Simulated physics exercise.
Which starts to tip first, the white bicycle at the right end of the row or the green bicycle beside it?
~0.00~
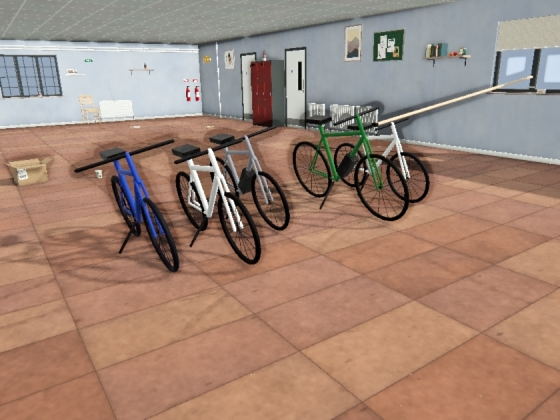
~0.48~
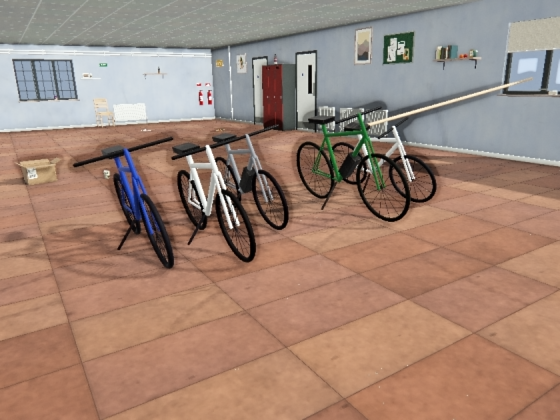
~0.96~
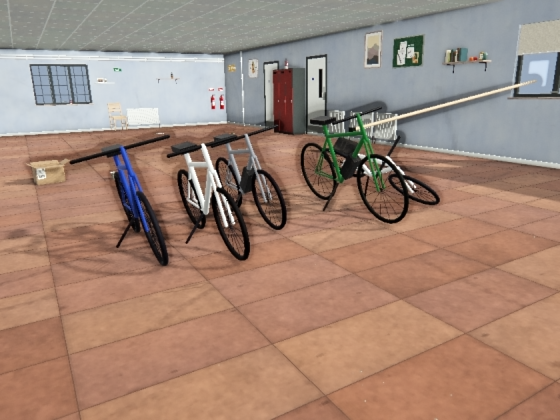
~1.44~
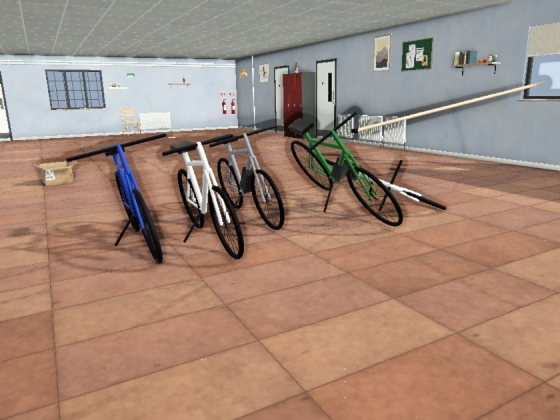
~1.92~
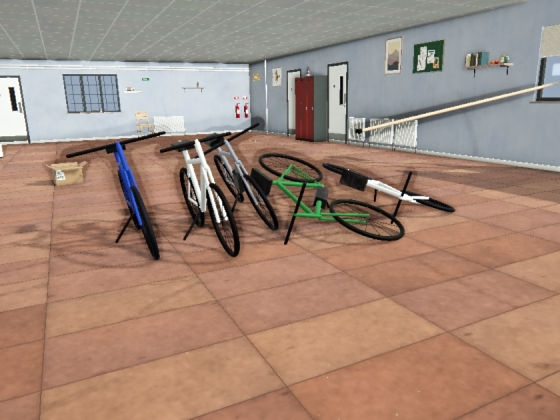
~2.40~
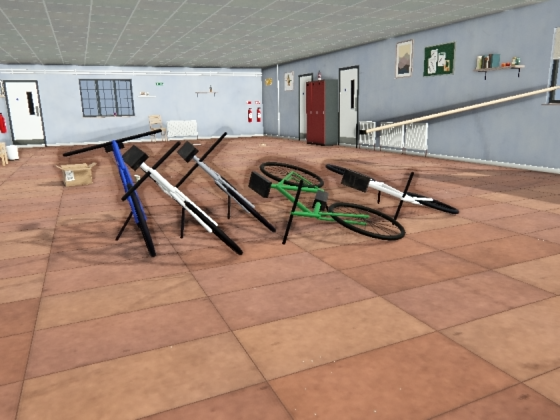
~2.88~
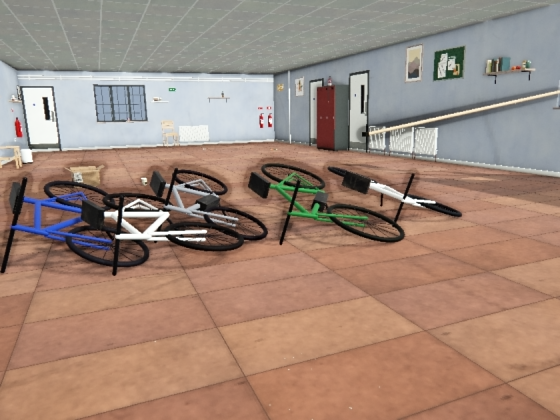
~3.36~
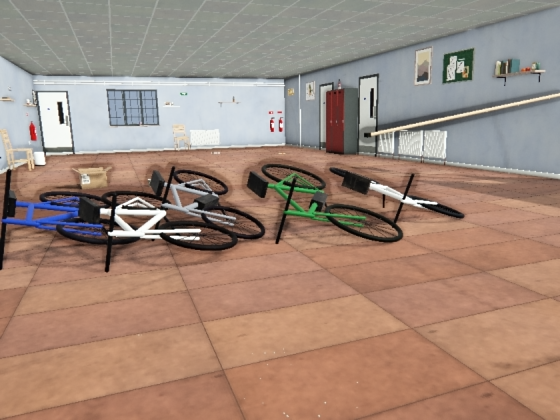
The white bicycle at the right end starts to tip first. The green one is still upright while the white one is already going over, and only then begins to fall.
